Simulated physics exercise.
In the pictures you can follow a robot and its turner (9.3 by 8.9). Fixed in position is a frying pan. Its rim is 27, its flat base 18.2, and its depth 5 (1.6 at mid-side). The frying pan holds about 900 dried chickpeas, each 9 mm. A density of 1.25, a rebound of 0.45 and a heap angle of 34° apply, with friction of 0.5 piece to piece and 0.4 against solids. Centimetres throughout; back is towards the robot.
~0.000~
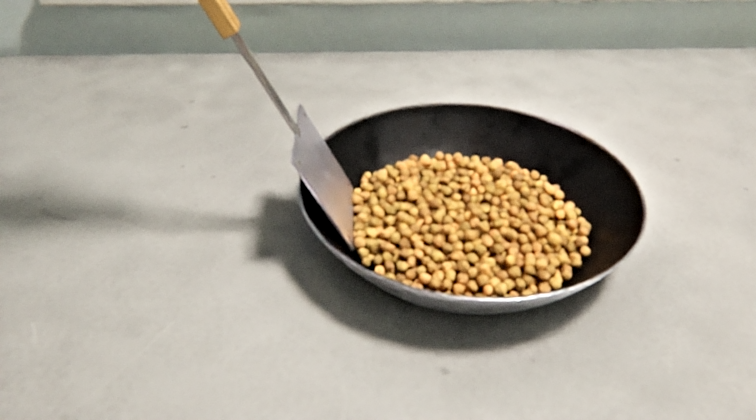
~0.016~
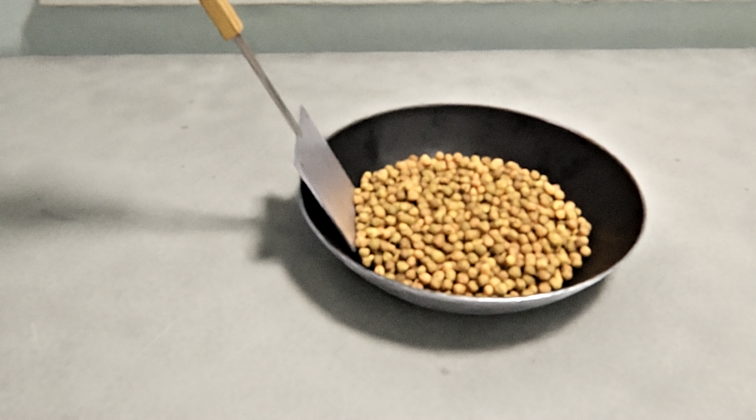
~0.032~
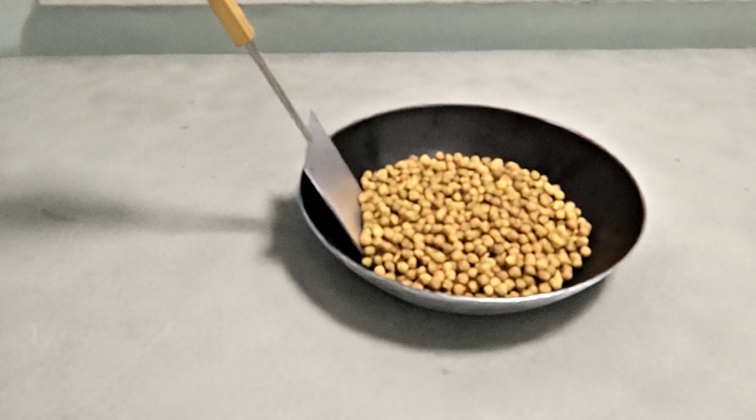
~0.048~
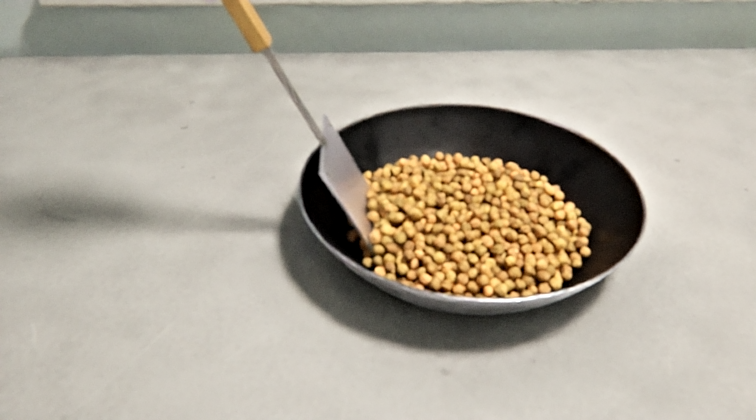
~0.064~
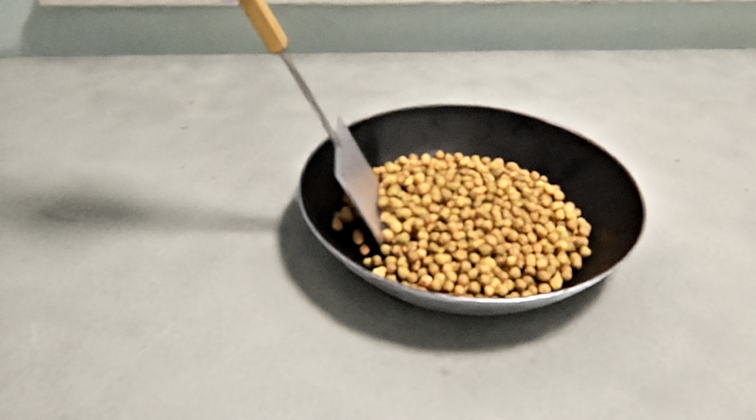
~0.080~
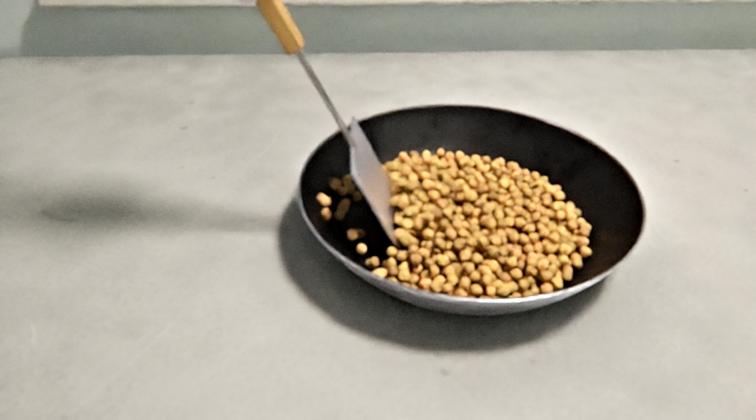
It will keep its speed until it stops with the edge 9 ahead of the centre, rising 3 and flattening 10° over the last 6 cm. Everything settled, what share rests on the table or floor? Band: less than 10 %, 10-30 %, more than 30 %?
10-30 %.
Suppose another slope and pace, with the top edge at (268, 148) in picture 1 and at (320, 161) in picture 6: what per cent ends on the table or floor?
Roughly 10 percent ends up there.
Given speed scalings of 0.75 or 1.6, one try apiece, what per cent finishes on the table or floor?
Some 10 and 25 per cent.
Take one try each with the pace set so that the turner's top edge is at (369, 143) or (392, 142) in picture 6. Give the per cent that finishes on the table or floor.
Respectively, around 20 and 30 per cent.
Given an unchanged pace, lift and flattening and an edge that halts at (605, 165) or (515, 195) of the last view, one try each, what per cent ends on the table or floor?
About 30 and 0 per cent.
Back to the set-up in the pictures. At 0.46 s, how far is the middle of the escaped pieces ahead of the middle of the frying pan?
About 18 cm.
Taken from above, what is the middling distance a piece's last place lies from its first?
Distance: Around 4 cm.
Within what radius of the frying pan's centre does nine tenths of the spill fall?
I'd put it at about 35 centimetres.
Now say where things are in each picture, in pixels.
The first frame shows turner top edge at (296, 130), sloping 64°; upper third of the load around (466, 211), from x 350 to 585, top at y 155; 900 in the frying pan.
The second frame shows turner top edge at (298, 131), sloping 64°; upper third of the load around (466, 211), from x 350 to 585, top at y 155.
The third frame shows turner top edge at (308, 137), sloping 64°; upper third of the load around (463, 212), from x 355 to 585, top at y 155.
The fourth frame shows turner top edge at (323, 141), sloping 64°; upper third of the load around (457, 209), from x 350 to 585, top at y 155.
The fifth frame shows turner top edge at (338, 143), sloping 64°; upper third of the load around (452, 209), from x 335 to 585, top at y 155.
The sixth frame shows turner top edge at (352, 143), sloping 64°; upper third of the load around (454, 207), from x 325 to 585, top at y 155; 900 in the frying pan.
After 0.15 s, sloping 64°, highest piece 12 above the table; 897 in the frying pan, 3 on the blade or in flight.
After 0.22 s, sloping 61°, highest piece 14 above the table; 895 in the frying pan, 5 on the blade or in flight.
After 0.46 s, sloping 54°, highest piece 11 above the table; 752 in the frying pan, 130 on the table or floor, 18 on the blade or in flight.
After 1.51 s, sloping 54°, highest piece 5 above the table; 751 in the frying pan, 149 on the table or floor.
At rest, 751 in the frying pan, 149 on the table or floor. That is 17 % on the table or floor.
